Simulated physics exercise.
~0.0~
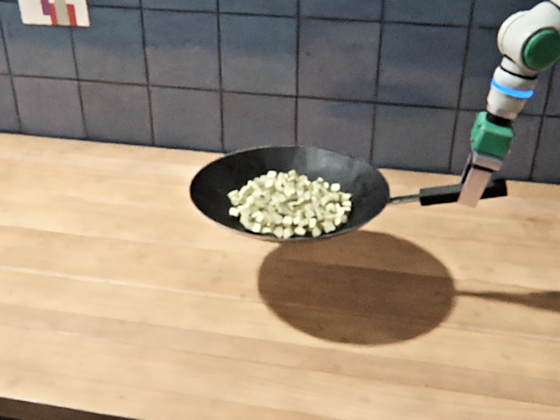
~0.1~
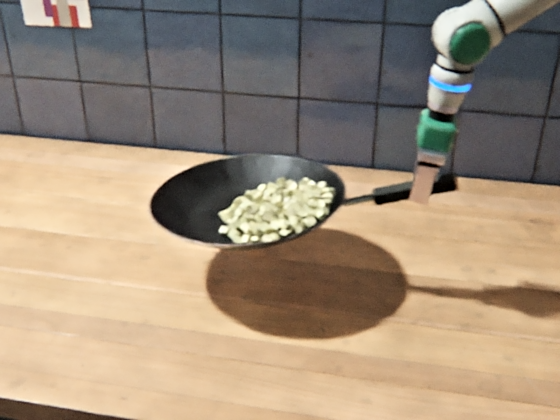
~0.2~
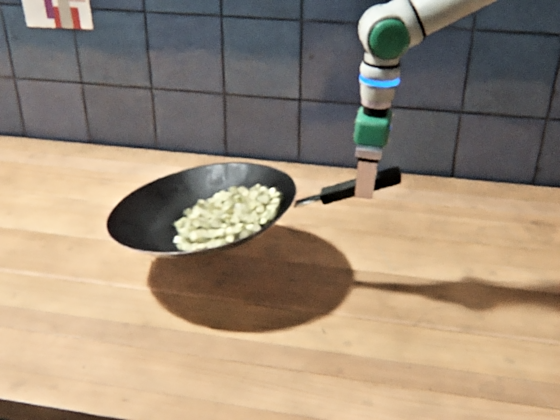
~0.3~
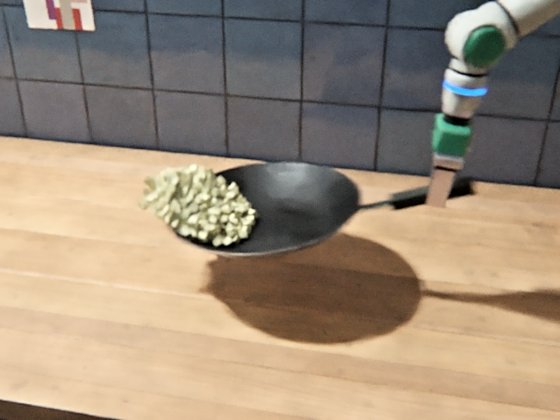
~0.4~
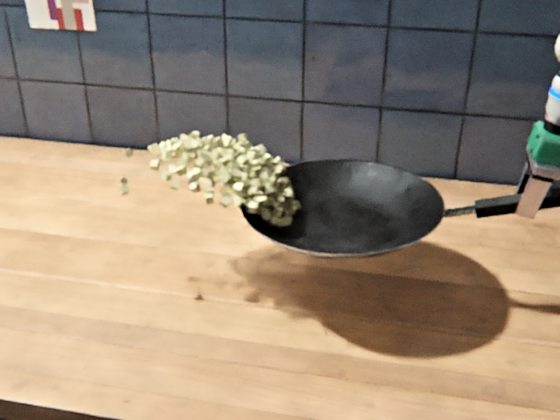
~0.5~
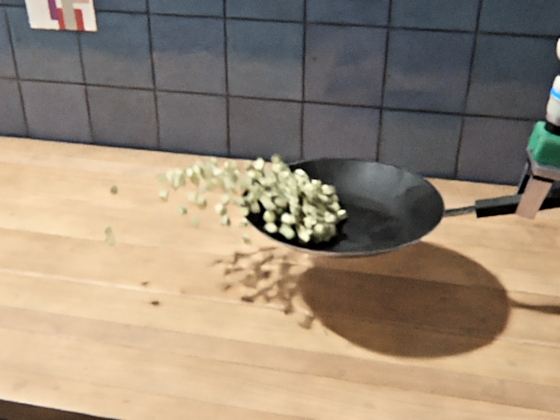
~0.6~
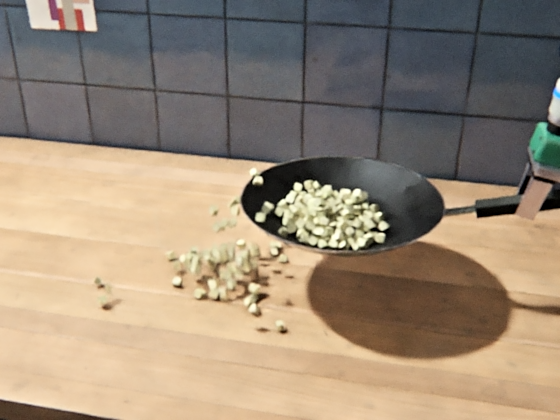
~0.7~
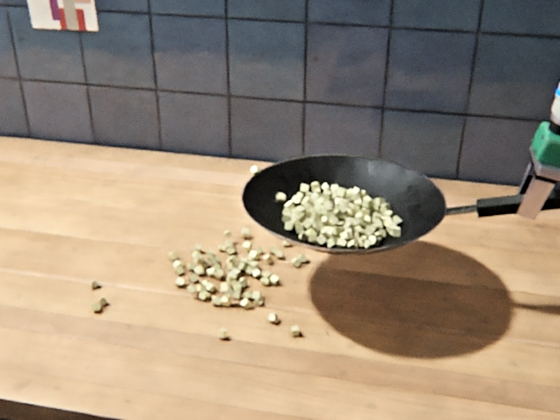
At first, a robot arm holds a dark wok filled with pale green vegetable dice above a wooden counter, near a blue tiled wall. The arm moves the wok left, and the dice stay inside as it tips slightly. It then pulls the wok back to the right, and the dice pile up at the left side and spill out over the rim in a stream. As the wok stops, some pieces drop back into it while others fall and scatter on the counter. Finally, the wok is still, with most dice inside and a smaller scattering on the wood to its left.
